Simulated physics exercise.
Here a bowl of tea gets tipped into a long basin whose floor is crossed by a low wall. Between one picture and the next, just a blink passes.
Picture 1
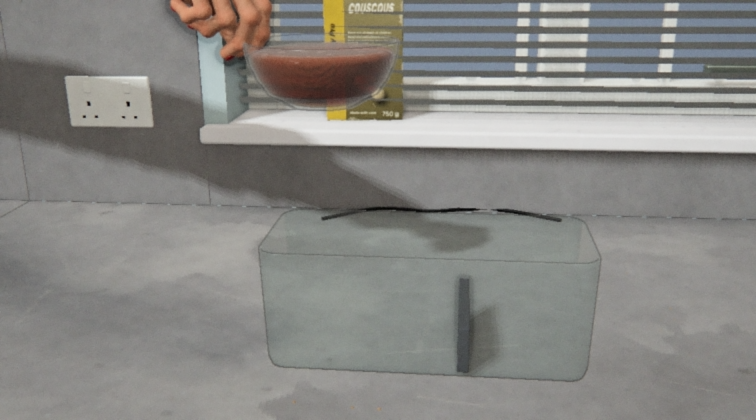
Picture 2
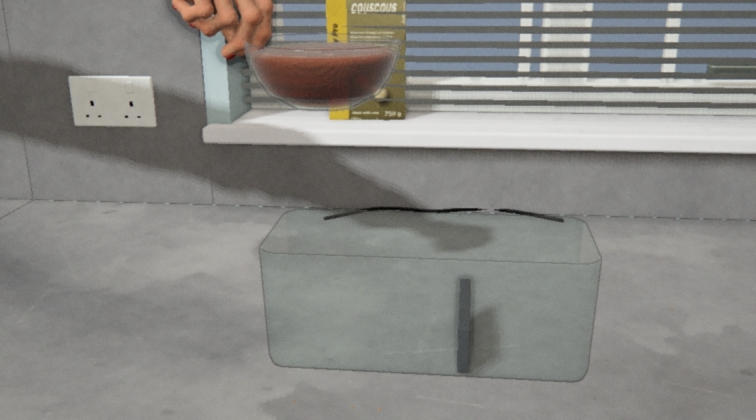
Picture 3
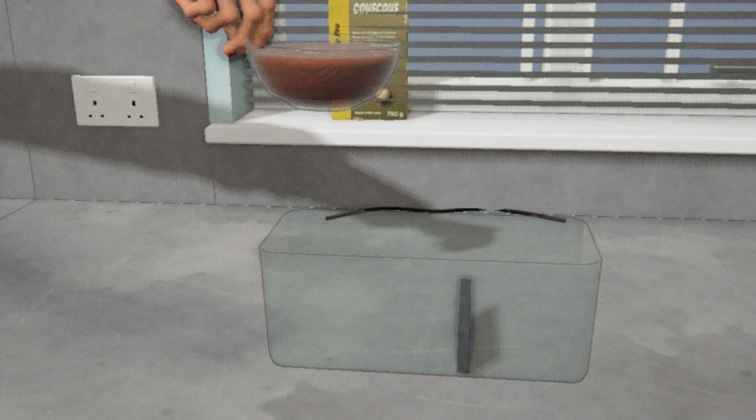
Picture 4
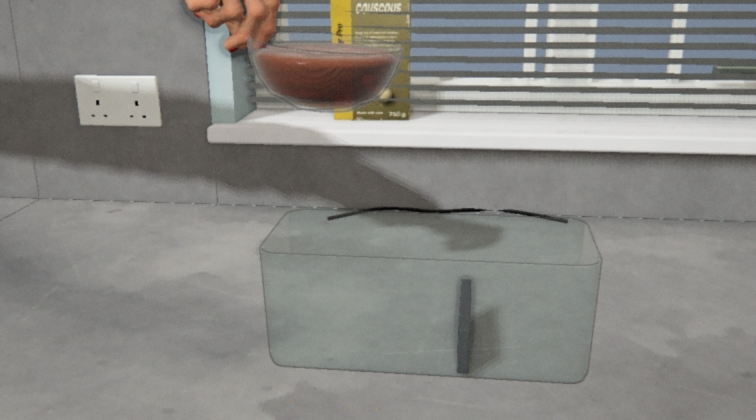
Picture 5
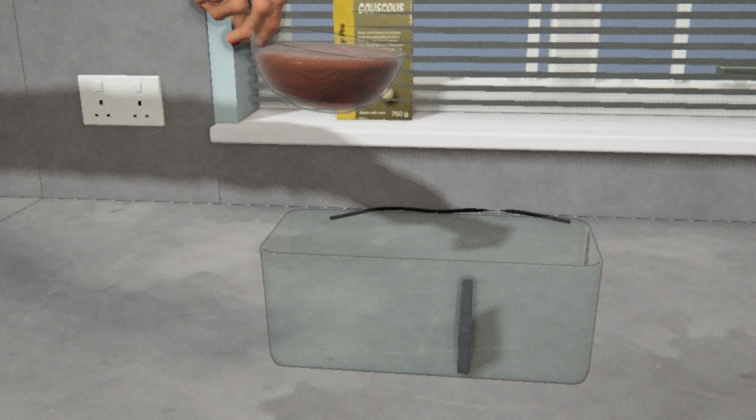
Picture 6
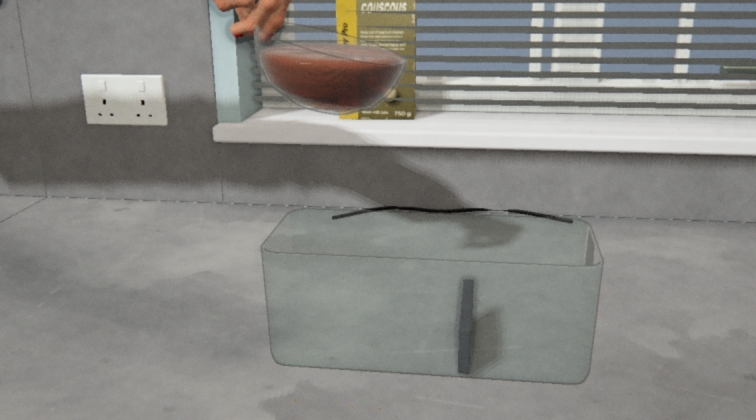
Glass bowl of reddish-brown liquid tilting gradually to the right in a hand above a clear basin on a grey worktop.
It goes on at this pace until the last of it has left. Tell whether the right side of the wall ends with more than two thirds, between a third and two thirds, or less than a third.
The share right of the wall ends up within a third to two thirds.
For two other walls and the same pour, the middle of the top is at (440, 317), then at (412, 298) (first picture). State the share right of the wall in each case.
I'd expect near 65 percent the first time and near 90 percent the next.
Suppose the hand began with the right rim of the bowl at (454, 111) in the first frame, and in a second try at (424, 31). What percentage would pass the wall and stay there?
About 80 % the first time, about 75 % the second.
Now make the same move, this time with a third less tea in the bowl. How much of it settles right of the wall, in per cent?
The share comes to some 30 parts in a hundred.
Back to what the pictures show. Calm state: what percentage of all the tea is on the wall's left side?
About 45 per cent.
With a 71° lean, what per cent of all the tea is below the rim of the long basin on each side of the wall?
Left part: Around 5 %. Right part: Around 15 %.
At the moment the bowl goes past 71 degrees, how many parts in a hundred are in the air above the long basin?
It's close to 50 %.
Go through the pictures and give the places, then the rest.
The first frame shows tilt 0°; pouring edge (398, 43); surface from (252, 50) to (395, 51); the long basin's rim runs from (272, 231) to (592, 241); the wall's top is at (464, 303).
The second frame shows tilt 1°; pouring edge (399, 45); surface from (253, 50) to (396, 52).
The third frame shows tilt 2°; pouring edge (400, 47); surface from (255, 49) to (397, 53).
The fourth frame shows tilt 5°; pouring edge (402, 52); surface from (257, 49) to (398, 55).
The fifth frame shows tilt 9°; pouring edge (404, 58); surface from (260, 49) to (401, 57).
The sixth frame shows tilt 15°; pouring edge (405, 65); surface from (264, 49) to (405, 57); 1 per cent is over the edge.
A moment on, the bowl is tipped part way and 30 per cent is still to pour, 7 is left of the wall and 16 right of it.
Next, the bowl is tipped on its side and 1 per cent is still to pour, 41 is left of the wall and 53 right of it.
Then the bowl is tipped right over and 0 per cent is still to pour, 47 is left of the wall and 52 right of it.
Later the bowl is tipped right over and 0 per cent is still to pour, 47 is left of the wall and 52 right of it.
In the end 47 per cent lies left of the wall, 52 right of it and 1 outside.
